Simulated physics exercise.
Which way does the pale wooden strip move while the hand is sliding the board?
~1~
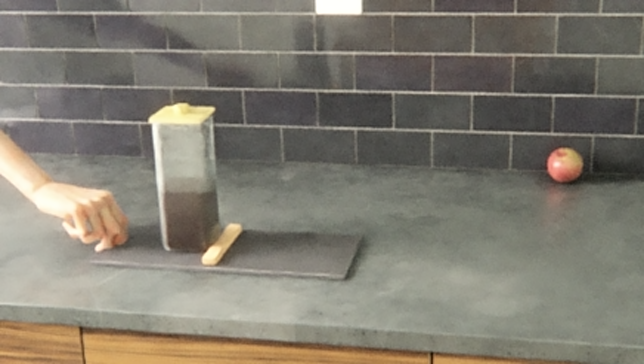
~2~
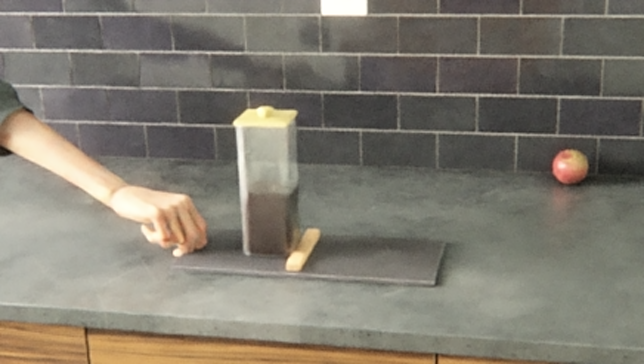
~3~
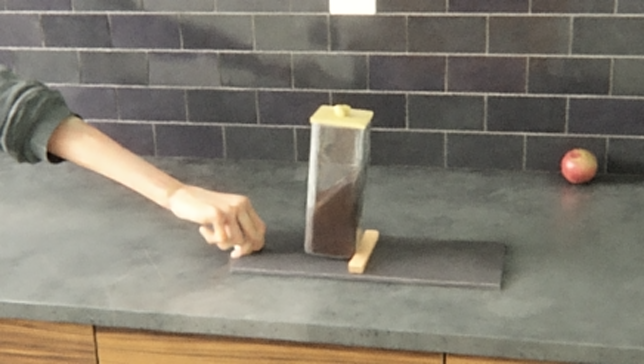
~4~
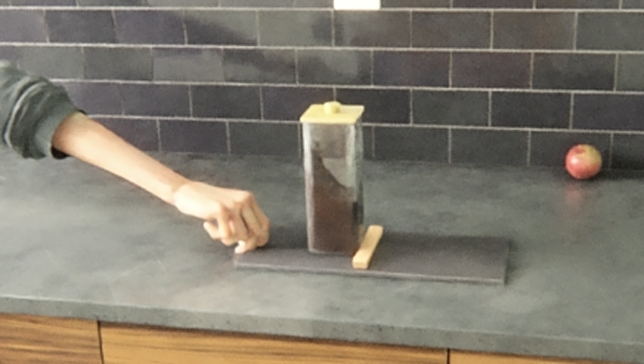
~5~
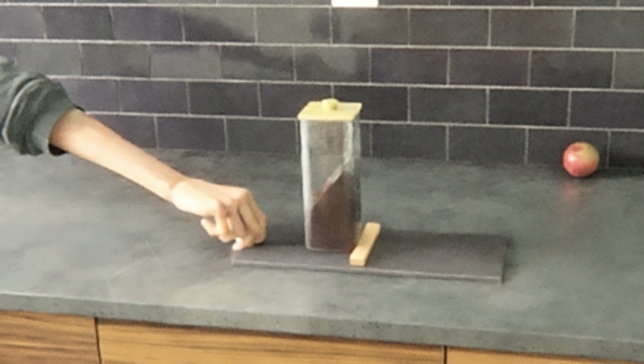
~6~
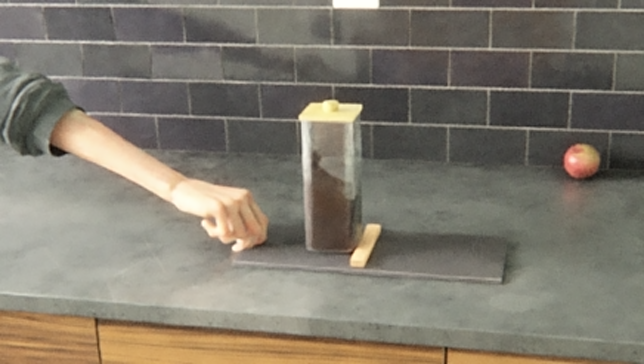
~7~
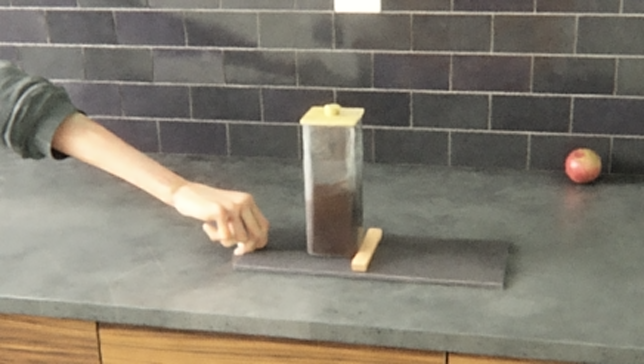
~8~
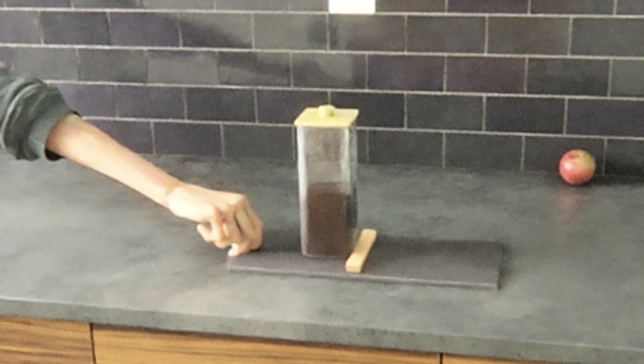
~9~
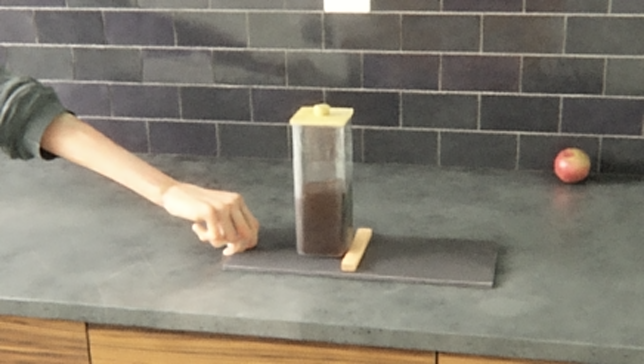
The wooden strip moves to the right, travelling along with the board and the canister.
